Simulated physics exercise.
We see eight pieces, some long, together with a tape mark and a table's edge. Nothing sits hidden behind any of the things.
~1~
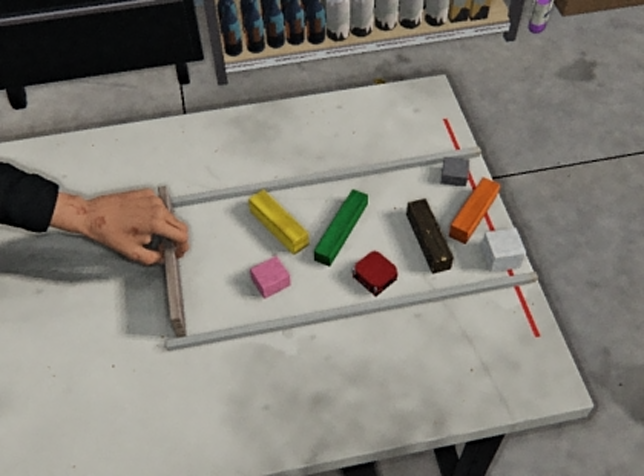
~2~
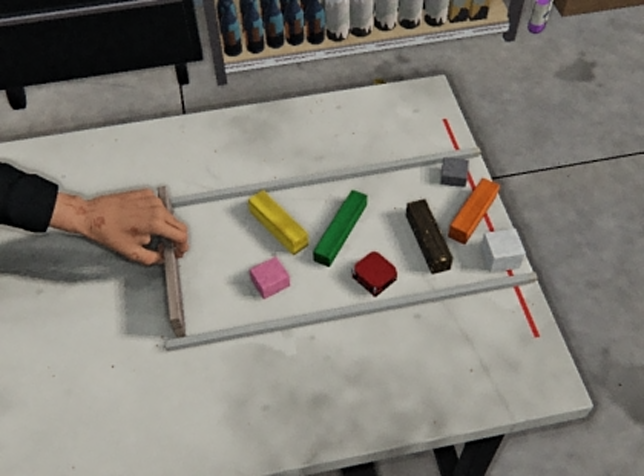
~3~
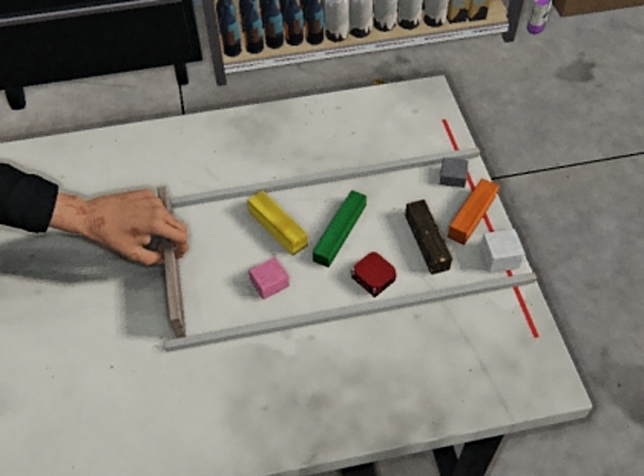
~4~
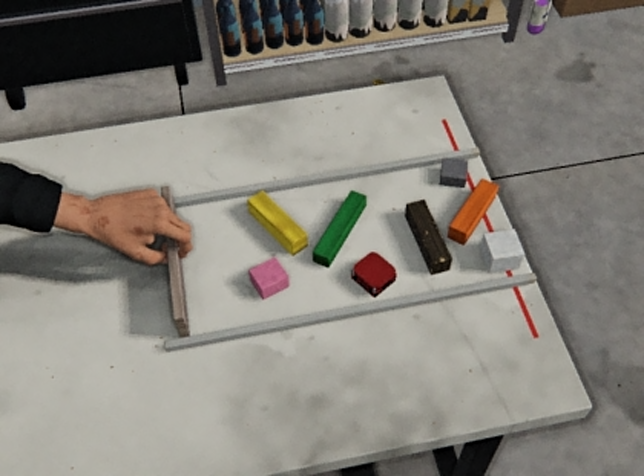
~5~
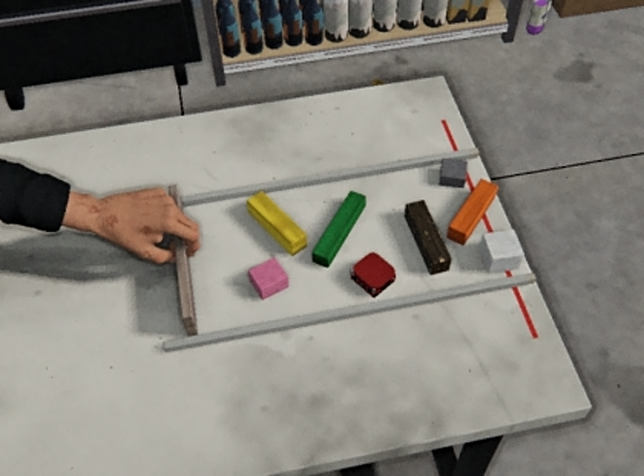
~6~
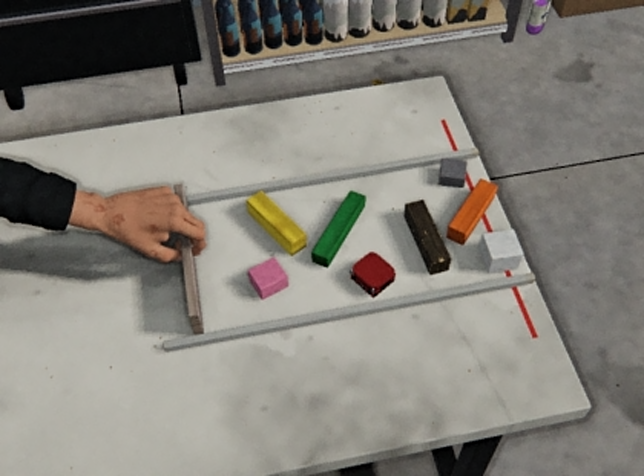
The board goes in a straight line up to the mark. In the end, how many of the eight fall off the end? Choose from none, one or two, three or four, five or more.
Final count: Five or more.
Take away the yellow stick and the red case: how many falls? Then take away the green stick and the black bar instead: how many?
Counts - first: 4; second: 4.
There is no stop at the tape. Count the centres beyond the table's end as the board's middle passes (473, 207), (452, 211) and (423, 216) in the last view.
5, 3 and 2.
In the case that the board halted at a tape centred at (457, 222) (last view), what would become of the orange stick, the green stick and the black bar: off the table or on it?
What happens: The orange stick goes down, the green stick does not come off, the black bar goes down.
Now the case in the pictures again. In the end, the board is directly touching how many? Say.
It is in contact with 2.
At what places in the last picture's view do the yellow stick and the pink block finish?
Final pixels, roughly: (486, 189) for the first, (515, 243) for the other.
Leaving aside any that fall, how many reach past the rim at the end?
You'd get 1.
Soon after, none off yet; white block at rest near (501, 251); orange stick at rest near (472, 211); grey block at rest near (453, 173).
After that, none off yet; white block moving near (508, 250); orange stick displaced a little near (488, 203); grey block at rest near (453, 173).
In the end, the number that fall off is five or more; gone, green stick, red case, black bar, grey block, orange stick and white block.
